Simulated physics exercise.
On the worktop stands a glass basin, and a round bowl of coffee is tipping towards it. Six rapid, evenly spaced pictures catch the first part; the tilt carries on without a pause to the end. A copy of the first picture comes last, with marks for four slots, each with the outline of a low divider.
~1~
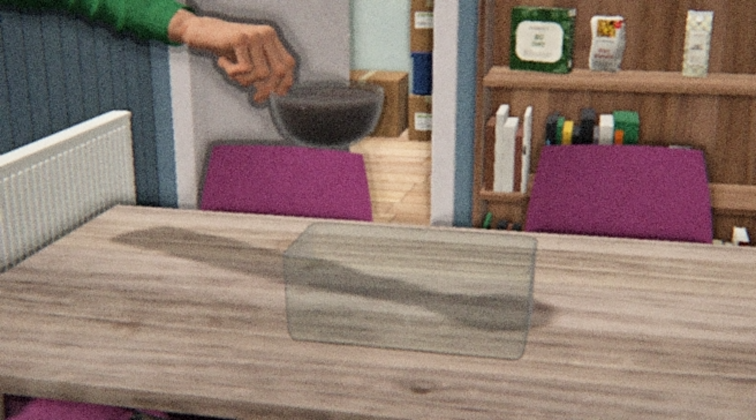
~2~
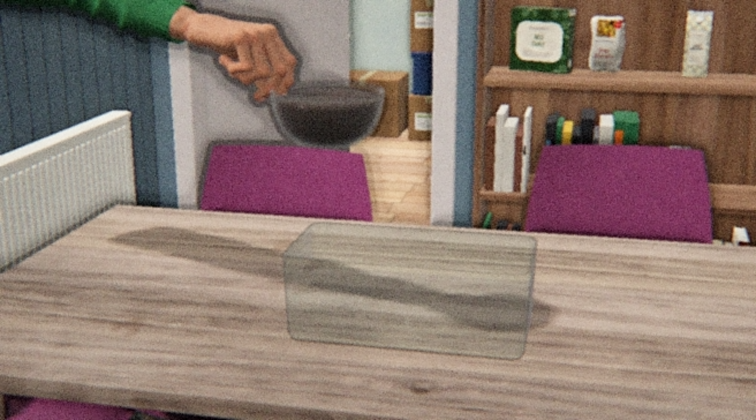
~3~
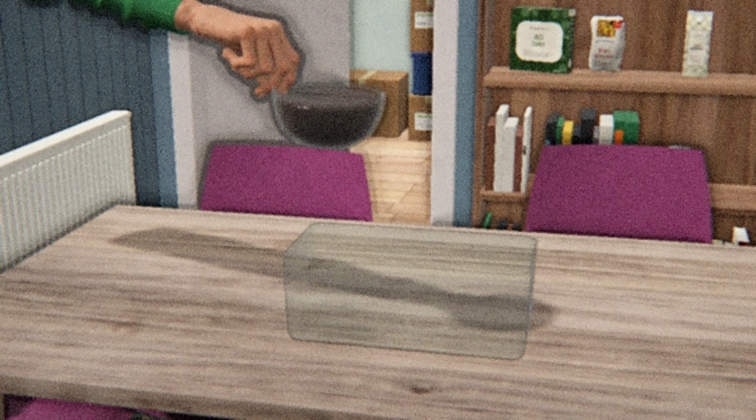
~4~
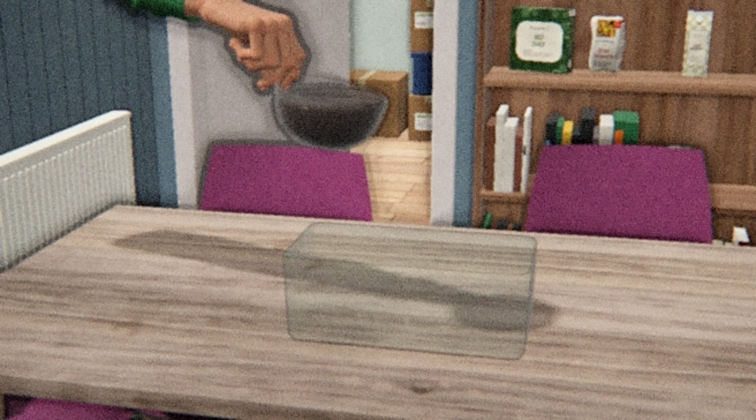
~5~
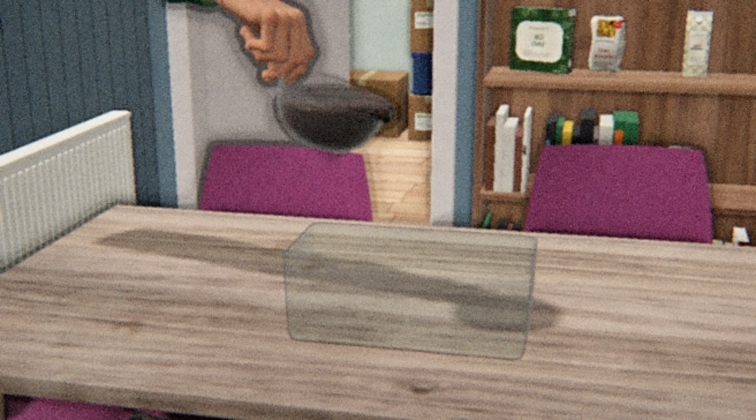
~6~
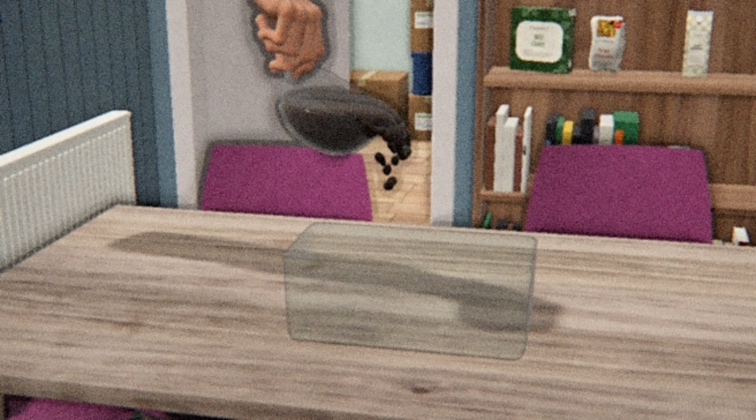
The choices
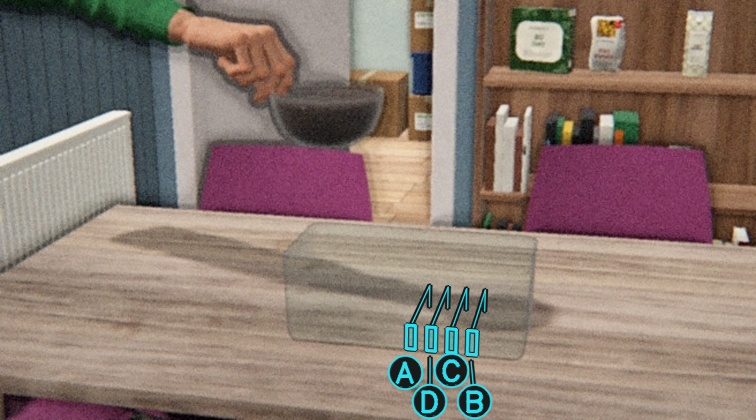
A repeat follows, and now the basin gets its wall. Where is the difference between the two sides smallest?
The best place is D.
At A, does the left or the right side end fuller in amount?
More ends on the right.
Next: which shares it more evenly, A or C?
That is place A.
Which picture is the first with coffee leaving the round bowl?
In picture 5.
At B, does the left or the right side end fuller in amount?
The left one.
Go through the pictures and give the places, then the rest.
Upright, lip at (380, 91); basin from (288, 337) to (525, 359); nothing has left yet.
Upright, lip at (381, 92); nothing has left yet.
Tipped about 5°, lip at (382, 96); nothing has left yet.
Tipped about 12°, lip at (384, 103); nothing has left yet.
Tipped about 20°, lip at (386, 112); coffee is over the lip, down to (388, 120).
Tipped about 31°, lip at (385, 122); coffee is over the lip, down to (391, 185).
On the marked copy, A at (409, 355); B at (471, 361); C at (450, 359); D at (430, 357).
With A, about 31 % ends left of the wall and 67 % right of it.
With B, about 90 % ends left of the wall and 9 % right of it.
With C, about 80 % ends left of the wall and 19 % right of it.
With D, about 48 % ends left of the wall and 51 % right of it.
